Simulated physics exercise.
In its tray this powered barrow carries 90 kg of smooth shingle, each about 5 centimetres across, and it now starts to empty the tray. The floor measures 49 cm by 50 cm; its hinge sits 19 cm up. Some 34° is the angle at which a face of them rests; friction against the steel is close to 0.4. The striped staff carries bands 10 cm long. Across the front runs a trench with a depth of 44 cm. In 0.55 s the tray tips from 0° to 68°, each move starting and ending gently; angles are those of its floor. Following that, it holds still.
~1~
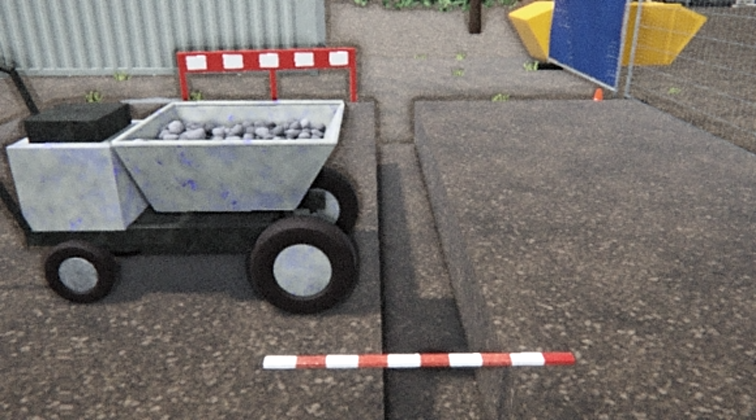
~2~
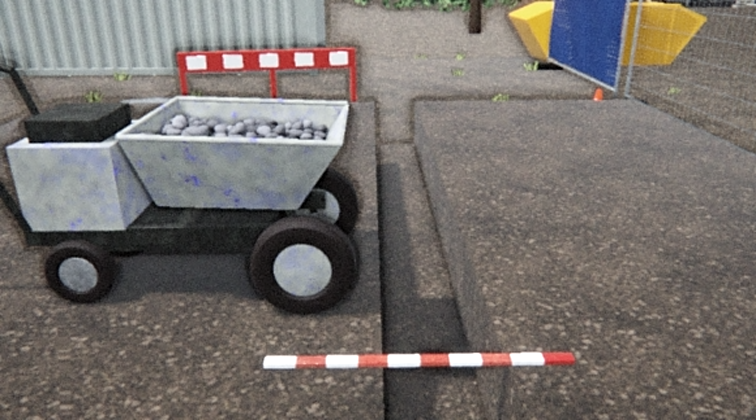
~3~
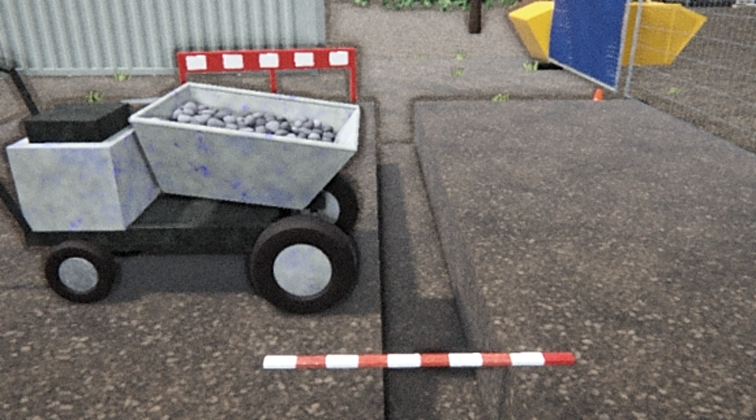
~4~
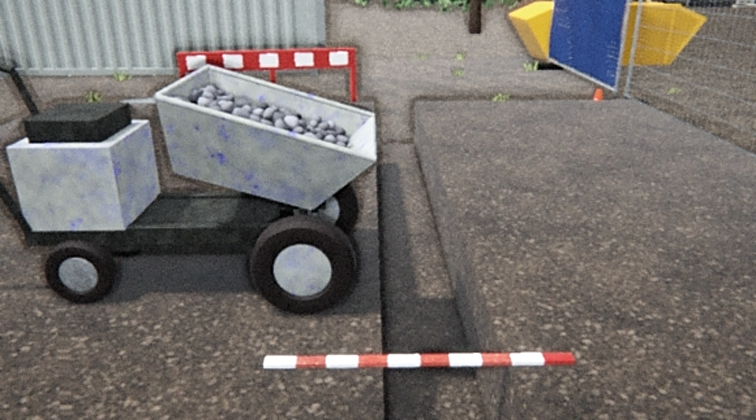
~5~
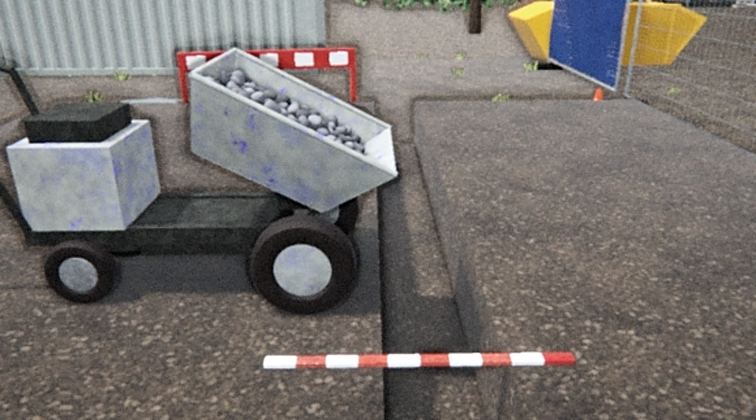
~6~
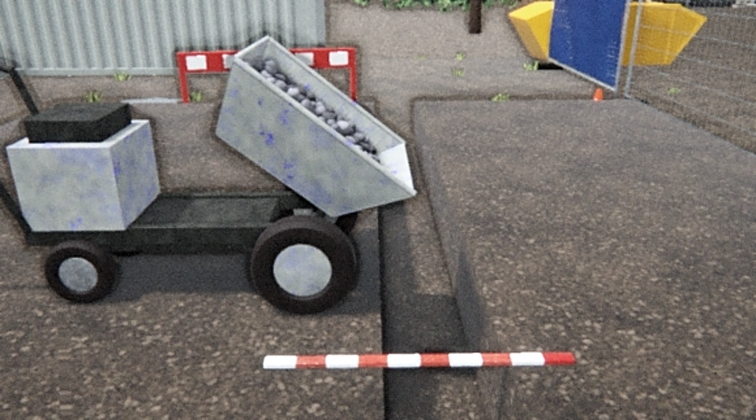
Beside a trench, a powered barrow steadily tilts its stone-filled tray down toward the right.
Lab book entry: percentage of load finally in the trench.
Approx. 44 percent.
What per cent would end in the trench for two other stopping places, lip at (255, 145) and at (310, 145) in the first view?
Roughly 95 per cent, then 65 per cent.
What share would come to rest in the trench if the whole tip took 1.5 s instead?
70 per cent.
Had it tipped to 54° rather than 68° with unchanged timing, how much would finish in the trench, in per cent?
In that case around 25 percent.
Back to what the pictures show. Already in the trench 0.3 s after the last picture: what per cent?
About 15 per cent by then.
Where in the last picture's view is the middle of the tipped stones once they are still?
Roughly (499, 269), I'd say.
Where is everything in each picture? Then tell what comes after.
Lip at (335, 143), floor tilted 0°, highest stones at (202, 131), in the first picture.
Lip at (340, 144), floor tilted 2°, highest stones at (193, 126), in the second picture.
The tray is at 8°, its lip at (355, 149); the top of the load is at (201, 115), in the third picture.
Lip at (375, 160), floor tilted 17°, highest stones at (213, 97), in the fourth picture.
Lip at (396, 175), floor tilted 28°, highest stones at (235, 80), in the fifth picture.
The tray is at 39°, its lip at (414, 194); the top of the load is at (264, 69), in the sixth picture.
Then, 0.1 s after the last picture the floor is at 57°, 100 % in the tray; the foremost stones are at (409, 202).
Then, 0.3 s after the last picture the floor is at 68°, 78 % in the tray, 14 % in the trench, 8 % past the trench; the foremost stones are at (515, 266).
Then, 0.7 s after the last picture the floor is at 68°, 23 % in the tray, 20 % in the trench, 57 % past the trench; the foremost stones are at (693, 273).
Then, 2.7 s after the last picture the floor is at 68°, 0 % in the tray, 44 % in the trench, 56 % past the trench; the foremost stones are past the picture's edge.
